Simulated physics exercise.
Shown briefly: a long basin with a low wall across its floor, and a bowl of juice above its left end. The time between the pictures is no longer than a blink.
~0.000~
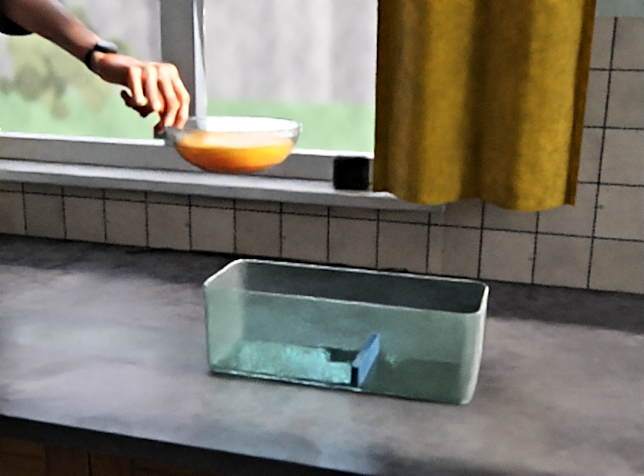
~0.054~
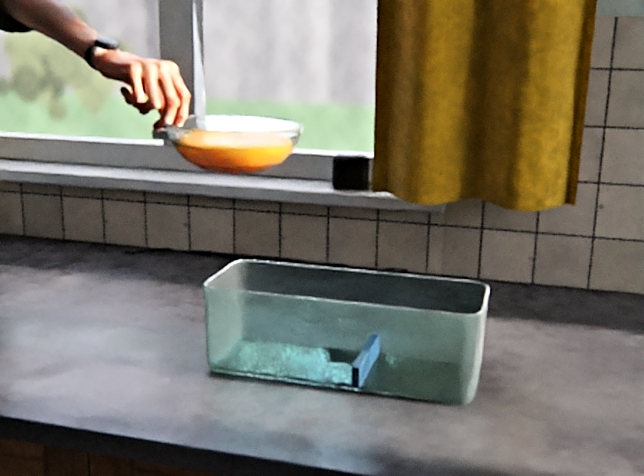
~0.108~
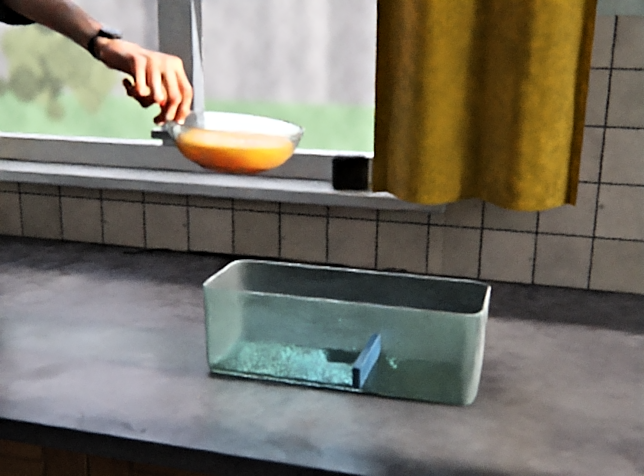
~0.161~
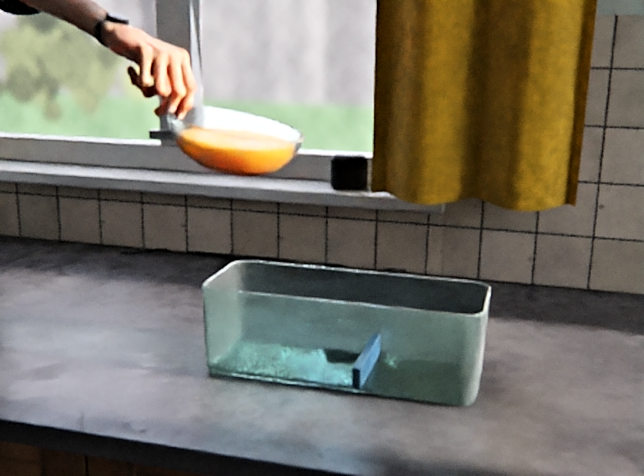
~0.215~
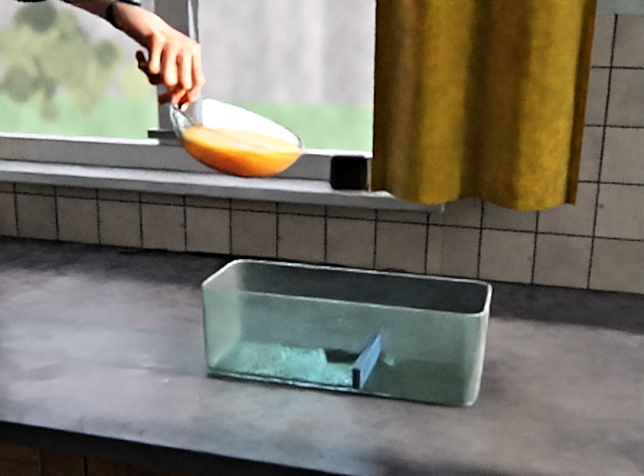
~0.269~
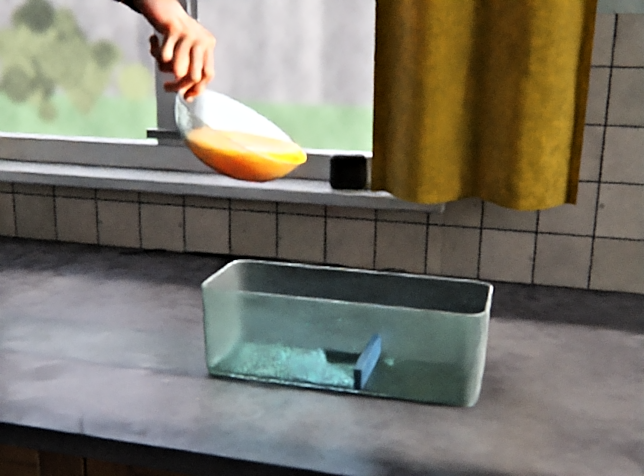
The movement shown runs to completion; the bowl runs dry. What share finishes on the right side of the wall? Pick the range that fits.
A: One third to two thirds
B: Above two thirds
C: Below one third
Below one third (C).
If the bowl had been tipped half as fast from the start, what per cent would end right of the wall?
It comes to near 10 per cent.
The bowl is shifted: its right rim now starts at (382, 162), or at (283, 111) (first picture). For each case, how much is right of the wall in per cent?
It works out to around 70 % and then around 20 %.
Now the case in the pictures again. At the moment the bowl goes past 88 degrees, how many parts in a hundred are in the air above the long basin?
Near 45 in a hundred.
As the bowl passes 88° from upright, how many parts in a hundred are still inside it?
5 per cent, approximately.
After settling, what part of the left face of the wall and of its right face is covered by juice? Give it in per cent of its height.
Close to 60 for the left and 20 for the right.
A moment on, the bowl is tipped on its side and 4 per cent is still to pour, 48 is left of the wall and 0 right of it.
Next, the bowl is tipped right over and 0 per cent is still to pour, 80 is left of the wall and 10 right of it.
Then the bowl is tipped right over and 0 per cent is still to pour, 81 is left of the wall and 16 right of it.
Later the bowl is tipped right over and 0 per cent is still to pour, 80 is left of the wall and 16 right of it.
In the end 80 per cent lies left of the wall, 16 right of it and 4 outside.
